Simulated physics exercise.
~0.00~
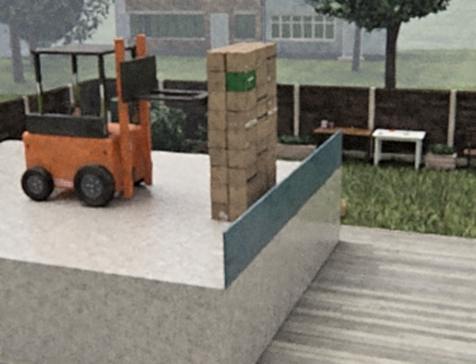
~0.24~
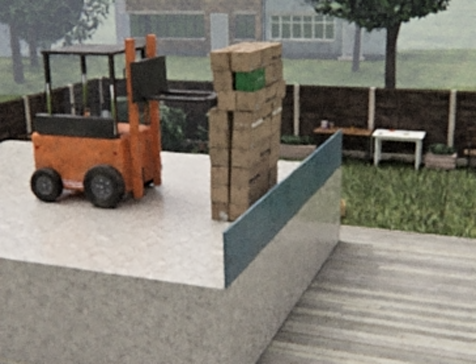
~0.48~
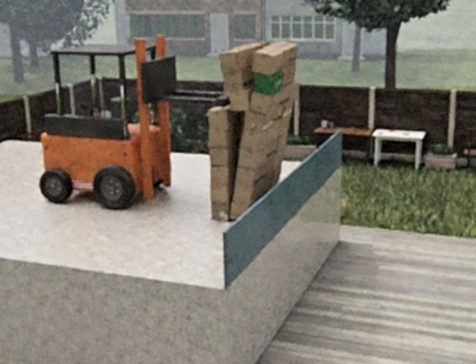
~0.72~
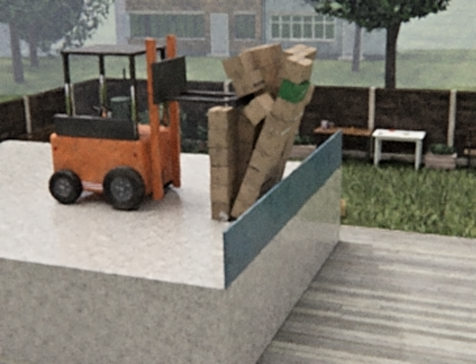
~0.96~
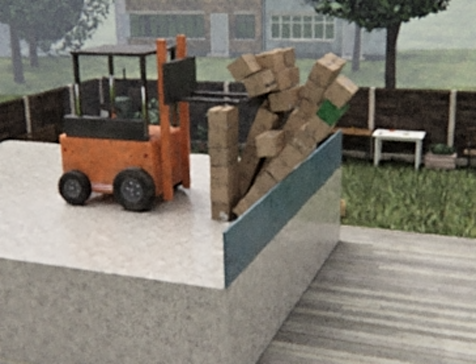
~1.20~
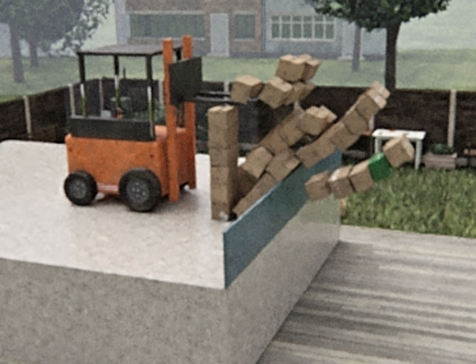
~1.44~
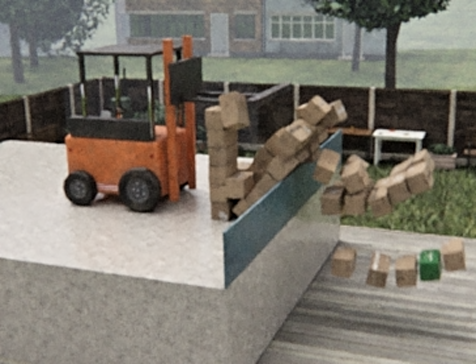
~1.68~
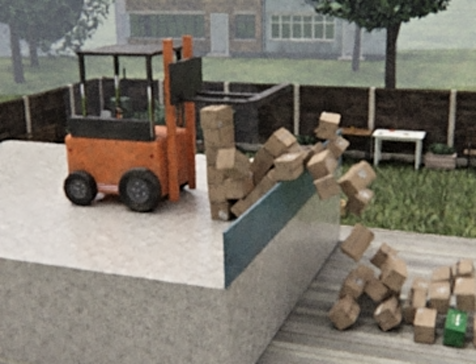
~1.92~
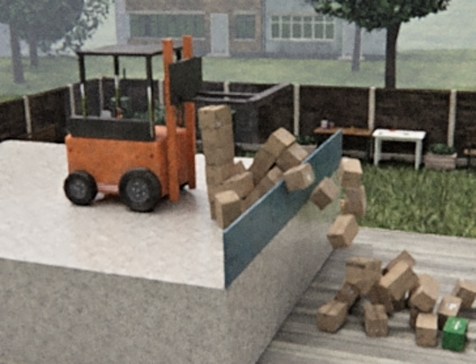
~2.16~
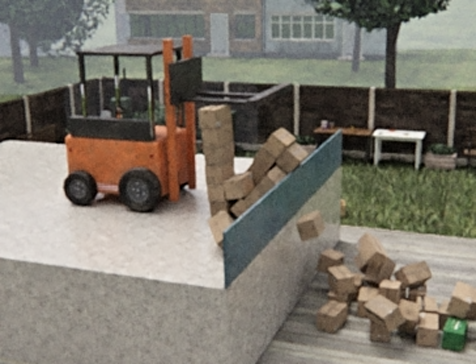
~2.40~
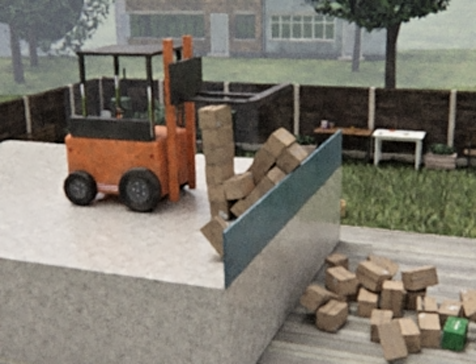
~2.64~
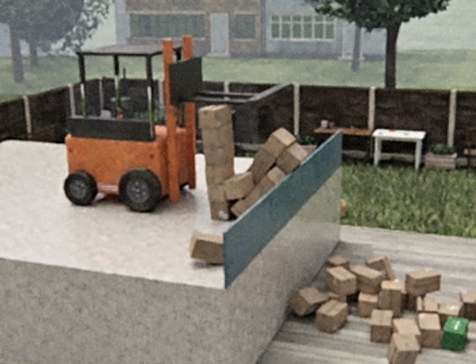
On a pale raised deck in a hazy garden, seen from slightly above, an orange lift truck stands at the left, facing a tall stack of brown cartons with one green carton near the top. A low teal board lines the deck's edge beside a plank floor. The truck rolls right and its beam pushes the upper stack, which tilts and splits apart. The truck stops as cartons spill over the board, the green one among them, and tumble onto the planks below. Finally, many cartons lie scattered below, while a narrow column and a leaning heap remain behind the board.
